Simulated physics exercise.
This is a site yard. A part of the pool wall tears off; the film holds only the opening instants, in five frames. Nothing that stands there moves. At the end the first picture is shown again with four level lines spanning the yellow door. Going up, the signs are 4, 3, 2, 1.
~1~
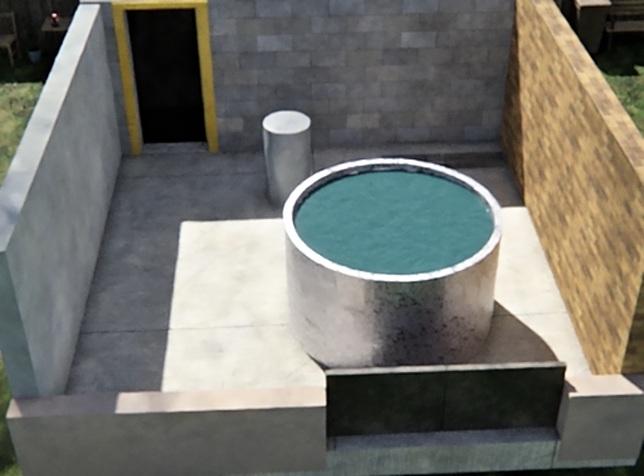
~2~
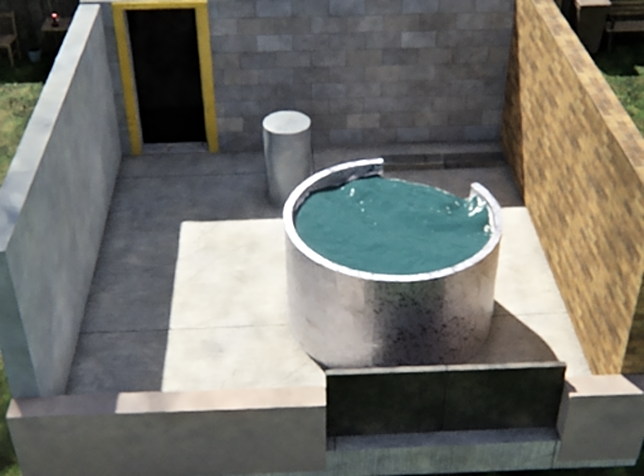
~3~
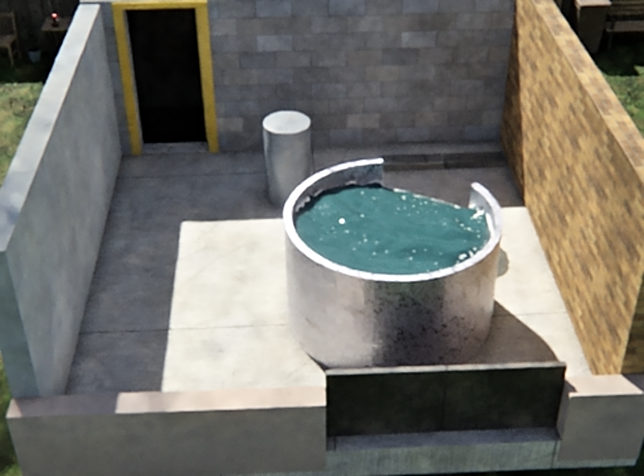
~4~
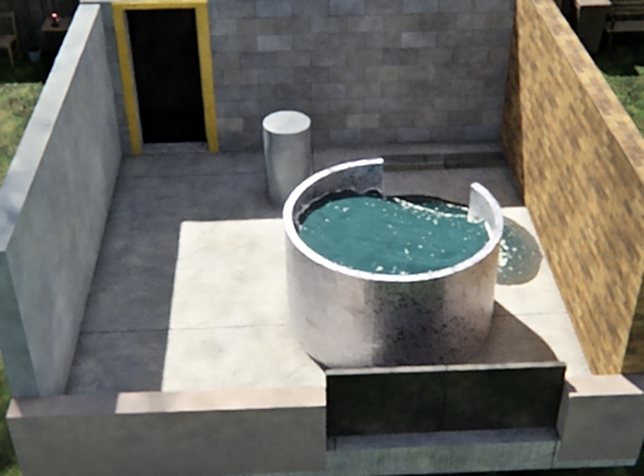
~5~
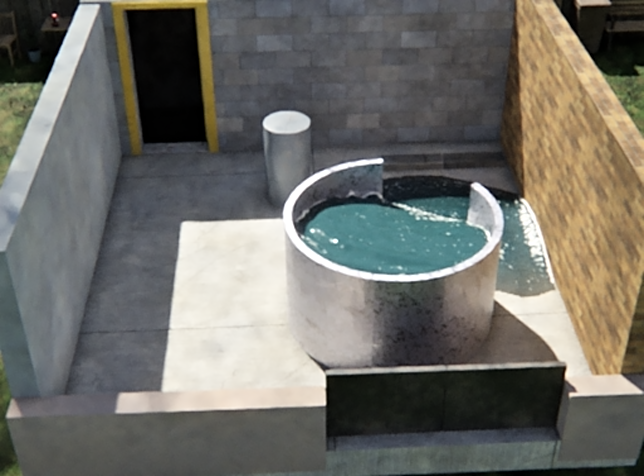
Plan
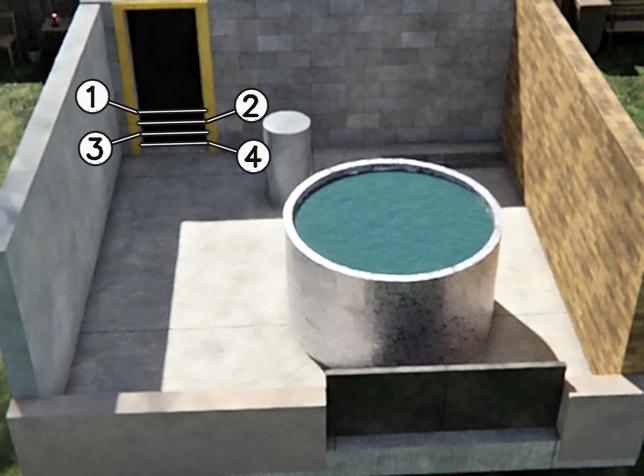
In this clip, a round pool of teal water stands in a walled yard with a yellow-framed doorway; a section of its back rim disappears, and water pours through the gap, spreading across the ground toward the right-hand brick wall.
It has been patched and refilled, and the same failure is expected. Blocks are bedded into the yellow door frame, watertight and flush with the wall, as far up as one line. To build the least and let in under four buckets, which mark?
Line 3 just does it.
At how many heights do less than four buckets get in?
Three of the four.
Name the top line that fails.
That is line 4.
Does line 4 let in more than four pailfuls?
Yes, it does.
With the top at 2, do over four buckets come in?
No.
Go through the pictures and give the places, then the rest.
In the first picture, water in the pool at rest, its middle at (393, 221); foot of the yellow doorway at (176, 153); shut gate at (445, 377).
In the second picture, water covers 2 % of the ground, its front hidden from here.
In the third picture, water covers 5 % of the ground, its front hidden from here.
In the fourth picture, front seen at (520, 229), 11 % of the ground wet.
In the fifth picture, front seen at (518, 197), 18 % of the ground wet.
On the marked copy, 1 at (171, 111); 2 at (172, 122); 3 at (173, 133); 4 at (175, 143); from the bottom up 4, 3, 2, 1.
With 1, nothing gets over.
With 2, nothing gets over.
With 3, a bucket or two gets in.
With 4, about 9 bucketfuls get in.
